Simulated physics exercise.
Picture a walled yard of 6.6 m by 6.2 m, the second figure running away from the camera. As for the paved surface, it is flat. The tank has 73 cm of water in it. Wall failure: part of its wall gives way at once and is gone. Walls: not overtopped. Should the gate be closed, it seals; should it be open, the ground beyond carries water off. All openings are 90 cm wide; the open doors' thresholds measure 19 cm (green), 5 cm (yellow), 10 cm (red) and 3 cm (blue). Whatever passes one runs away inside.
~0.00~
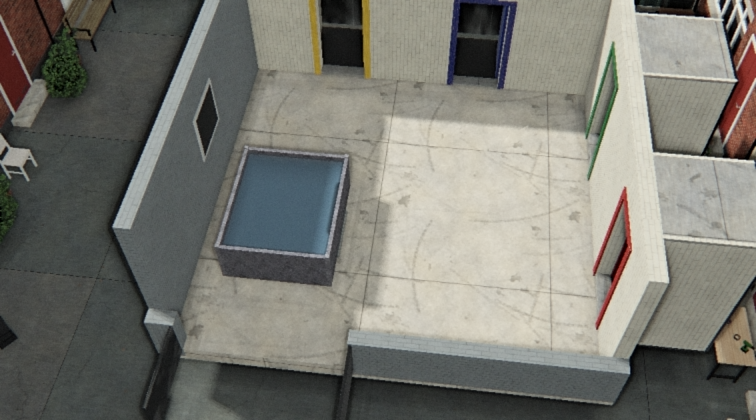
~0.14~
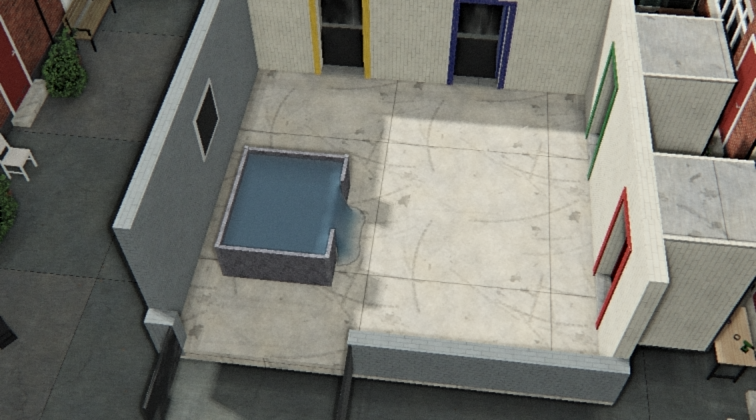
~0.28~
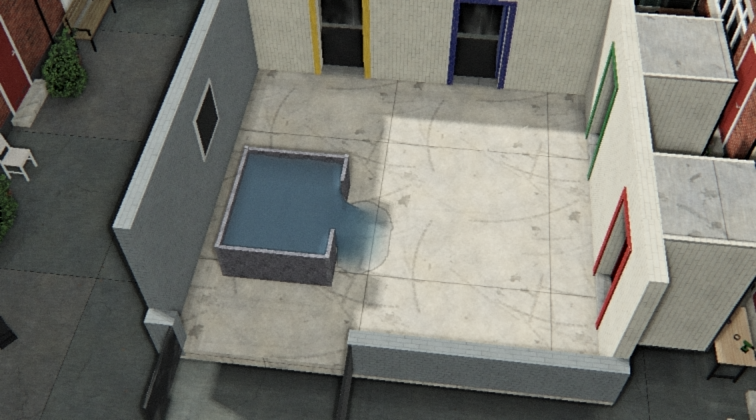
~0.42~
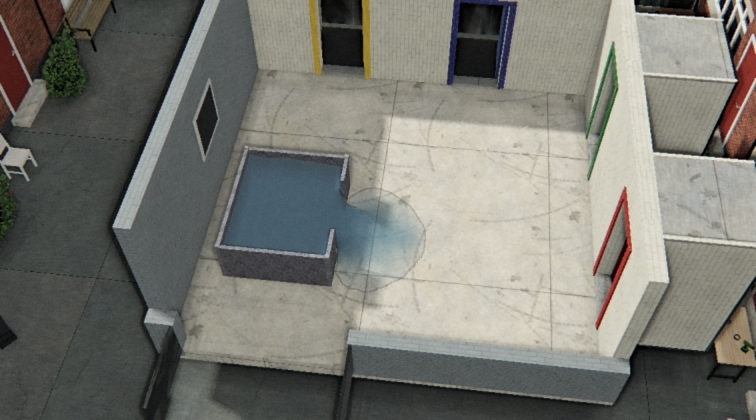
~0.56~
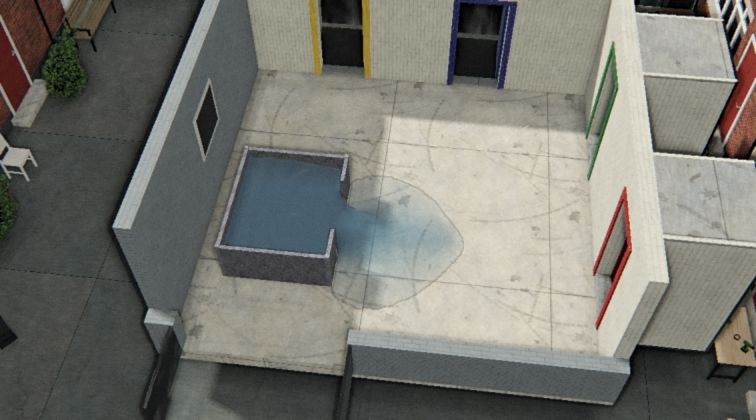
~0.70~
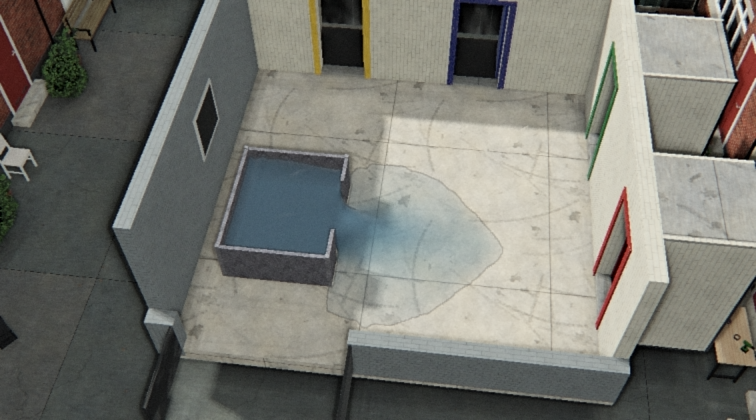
A square, dark-walled tank of blue water stands on the left of a pale paved yard, seen from high above, and part of its right side vanishes. Around it are a grey wall at left and cream walls with yellow, blue, green and red surrounds on their openings. Water pours through the gap and spreads rightward in a widening, thinning sheet across the paving, while the camera stays still.
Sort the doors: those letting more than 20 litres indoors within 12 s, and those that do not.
The green door is among those that do not; the yellow door is among those that do not; the red door is among those letting more in; the blue door is among those letting more in.
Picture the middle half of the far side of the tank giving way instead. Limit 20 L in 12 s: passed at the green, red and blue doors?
Against that limit: Green below, red not over, blue above.
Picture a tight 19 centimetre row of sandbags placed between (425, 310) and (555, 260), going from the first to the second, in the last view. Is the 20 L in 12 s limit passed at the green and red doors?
Checking the limit, green is fine, red is fine.
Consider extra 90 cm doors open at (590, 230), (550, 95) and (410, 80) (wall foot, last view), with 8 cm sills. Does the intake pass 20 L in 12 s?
Check each in turn: The first succeeds, the second succeeds, the third fails.
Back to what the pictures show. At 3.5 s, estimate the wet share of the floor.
Around 55 per cent wet.
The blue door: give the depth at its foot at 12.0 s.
It's about 7.0 cm.
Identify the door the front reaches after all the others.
That would be the yellow door, last of all.
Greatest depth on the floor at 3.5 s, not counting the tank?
About 24 cm.
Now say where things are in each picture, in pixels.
In the first picture, the tank at (285, 203) is whole and still, 73 cm deep.
In the second picture, the front is at (346, 261), 0.6 m from the gap at (337, 224); 0.3 m2 of floor is under water; 73 cm left at the back of the tank.
In the third picture, the front is at (375, 264), 0.9 m from the gap at (337, 225); 1.0 m2 of floor is under water; 73 cm left at the back of the tank.
In the fourth picture, water pours out at (337, 226) and has run 1.4 m, to (420, 248); typically 8 cm deep outside, 70 cm at the tank's back.
In the fifth picture, water pours out at (337, 226) and has run 2.1 m, to (459, 243); typically 6 cm deep outside, 62 cm at the tank's back.
In the sixth picture, water pours out at (337, 225) and has run 2.7 m, to (494, 255); typically 5 cm deep outside, 62 cm at the tank's back.
After 1.4 s water covers 40 % of the floor and is deepest (41 cm) near (343, 238); green door not reached, yellow door not reached, red door 12 cm at the sill, 0 L in, blue door not reached.
After 2.2 s water covers 50 % of the floor and is deepest (38 cm) near (593, 368); green door 18 cm at the sill, 0 L in, yellow door not reached, red door 23 cm at the sill, 40 L in, blue door not reached.
After 3.5 s water covers 55 % of the floor and is deepest (24 cm) near (579, 97); green door 12 cm at the sill, 0 L in, yellow door not reached, red door 19 cm at the sill, 104 L in, blue door 3 cm at the sill, 0 L in.
After 7.0 s water covers 85 % of the floor and is deepest (14 cm) near (571, 109); green door 10 cm at the sill, 0 L in, yellow door 3 cm at the sill, 0 L in, red door 10 cm at the sill, 138 L in, blue door 8 cm at the sill, 23 L in.
After 12.0 s water covers 95 % of the floor and is deepest (10 cm) near (200, 259); green door 7 cm at the sill, 0 L in, yellow door 4 cm at the sill, 0 L in, red door 6 cm at the sill, 139 L in, blue door 7 cm at the sill, 86 L in.
